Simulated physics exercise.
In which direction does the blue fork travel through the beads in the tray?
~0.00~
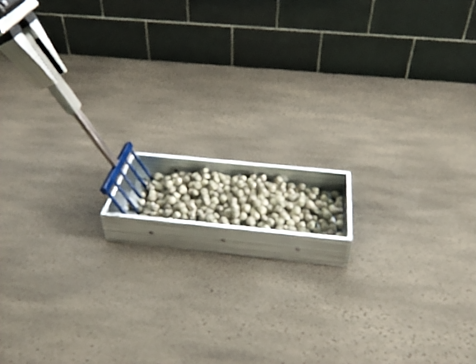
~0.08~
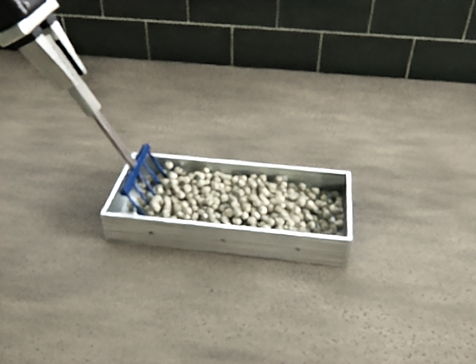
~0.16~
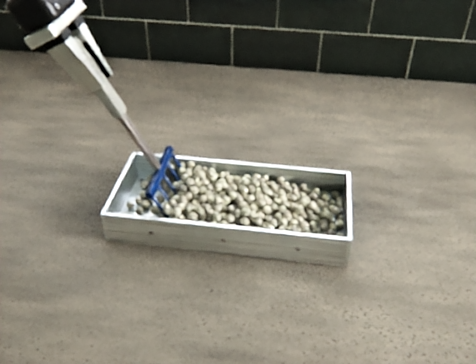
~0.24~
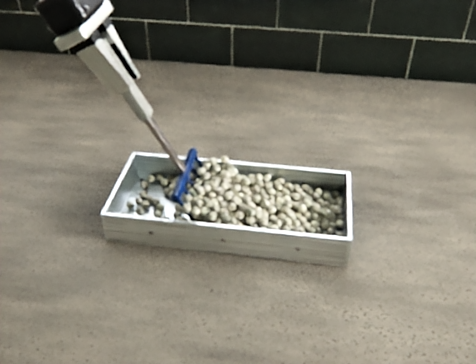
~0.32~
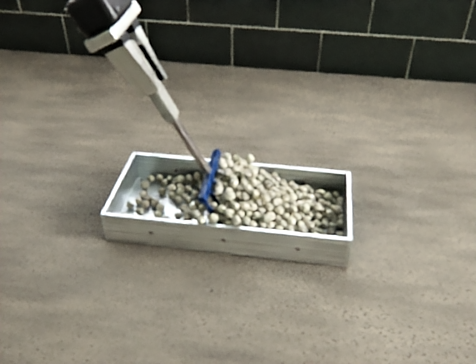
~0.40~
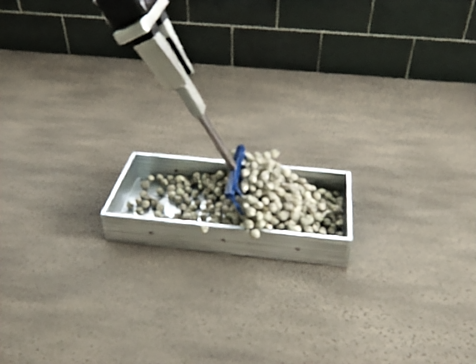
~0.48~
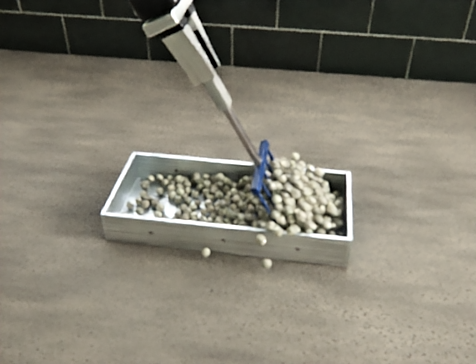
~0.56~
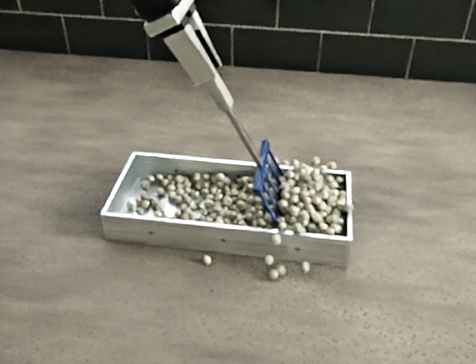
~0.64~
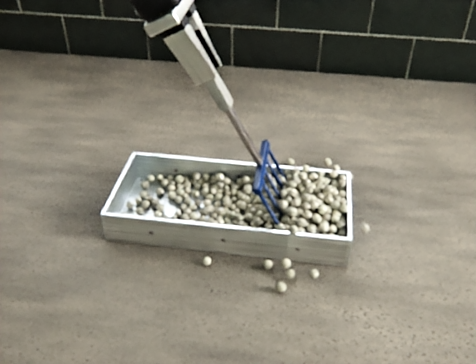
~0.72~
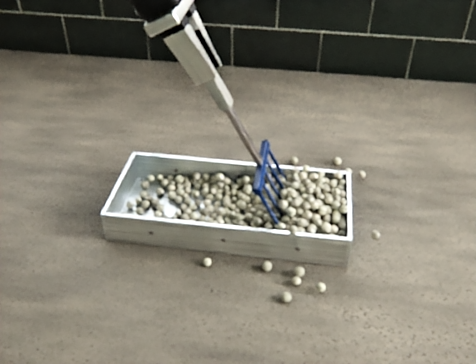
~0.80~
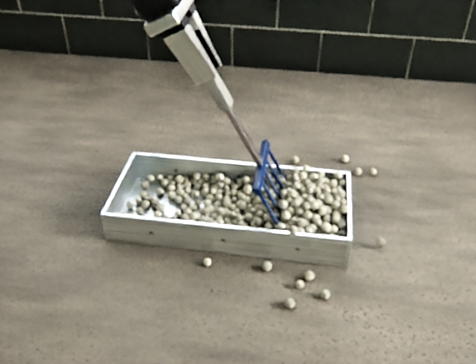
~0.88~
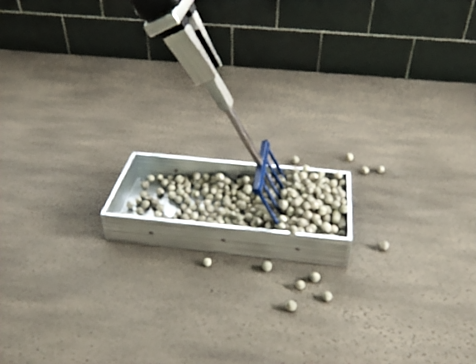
The blue fork travels to the right, pushing the beads along the tray.
